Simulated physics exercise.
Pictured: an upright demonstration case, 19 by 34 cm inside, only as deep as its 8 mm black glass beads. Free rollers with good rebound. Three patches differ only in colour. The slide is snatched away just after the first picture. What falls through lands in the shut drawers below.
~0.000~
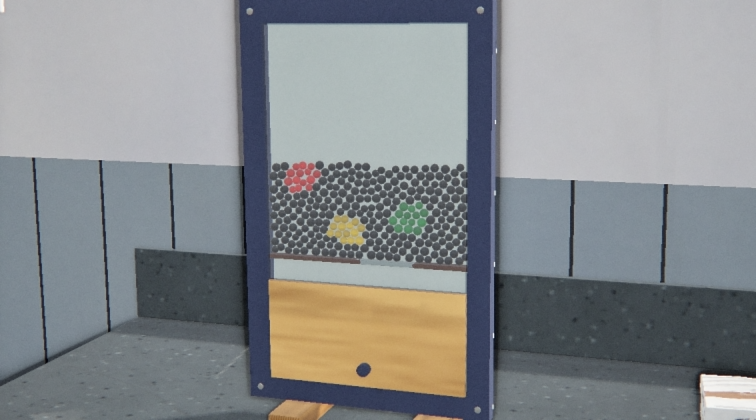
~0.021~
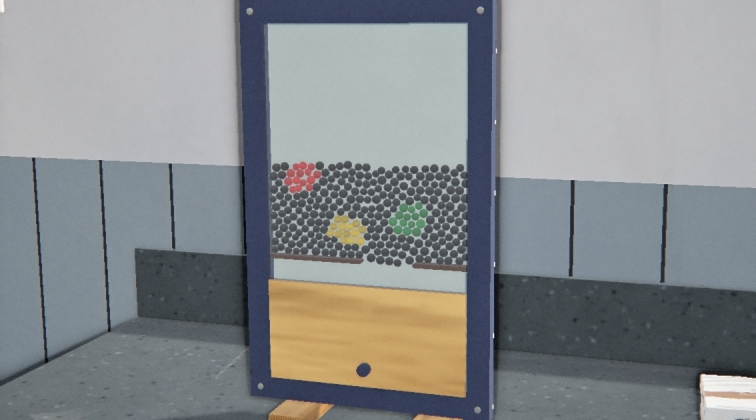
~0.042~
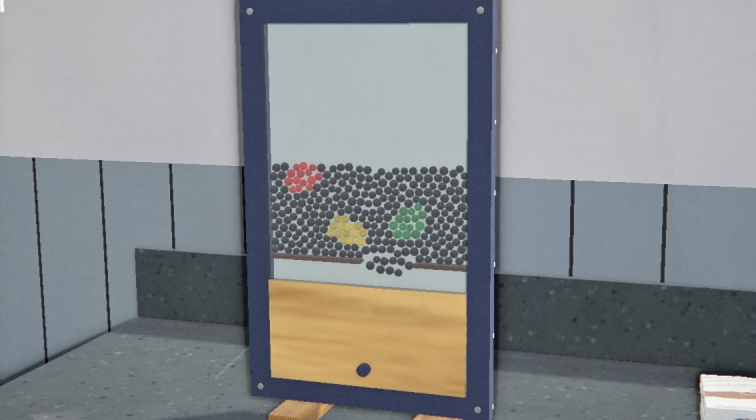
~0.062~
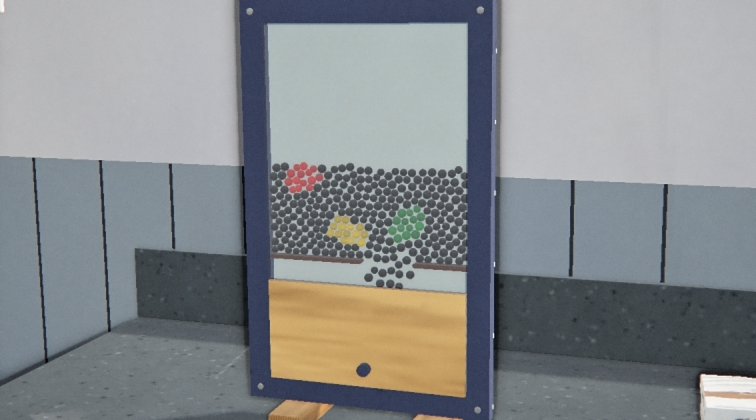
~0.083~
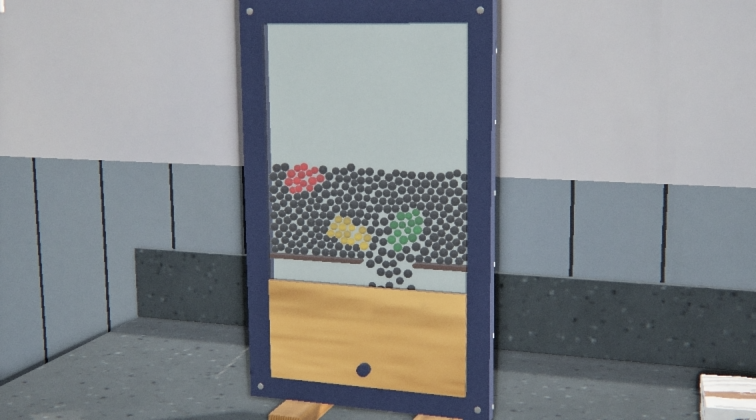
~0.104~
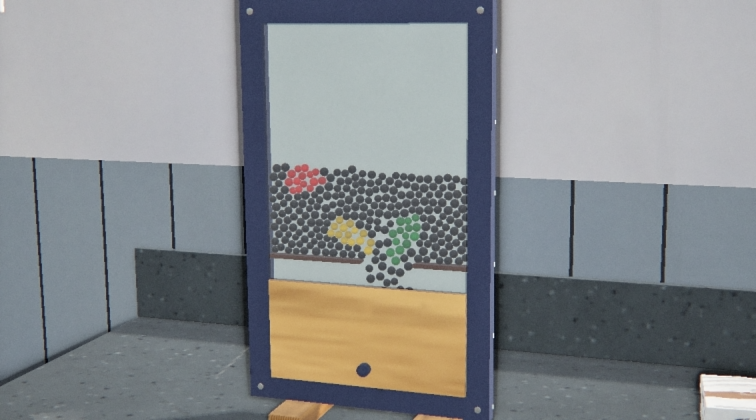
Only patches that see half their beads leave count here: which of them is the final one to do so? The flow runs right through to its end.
Last to half empty: Red.
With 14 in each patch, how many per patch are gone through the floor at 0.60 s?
From yellow, 12; from green, 14; from red, 4.
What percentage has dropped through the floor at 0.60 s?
Around 65 per cent.
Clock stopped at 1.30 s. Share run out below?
Roughly 85 percent by then.
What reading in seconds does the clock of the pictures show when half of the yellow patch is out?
It happens at about 0.4 s.
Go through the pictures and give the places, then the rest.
In the first frame, about 280 beads; beads centred (370, 214); yellow patch (346, 230); green patch (410, 218); red patch (302, 177); slide (357, 261) to (419, 265).
In the second frame, beads centred (365, 210); 0 out.
In the third frame, beads centred (365, 213); 5 out.
In the fourth frame, beads centred (366, 214); 10 out.
In the fifth frame, beads centred (368, 216); 16 out.
In the sixth frame, beads centred (363, 216); 23 out; yellow patch (350, 234); green patch (404, 236); red patch (304, 179).
After 0.25 s, 25 % are out; out of 14, yellow 4, green 13, red 0.
After 0.60 s, 65 % are out; out of 14, yellow 13, green 14, red 3.
After 1.30 s, 85 % are out; out of 14, yellow 14, green 14, red 14.
Settled by 3.1 s, 90 % are out; out of 14, yellow 14, green 14, red 14; half out at yellow 0.30 s, green 0.20 s, red 0.66 s.
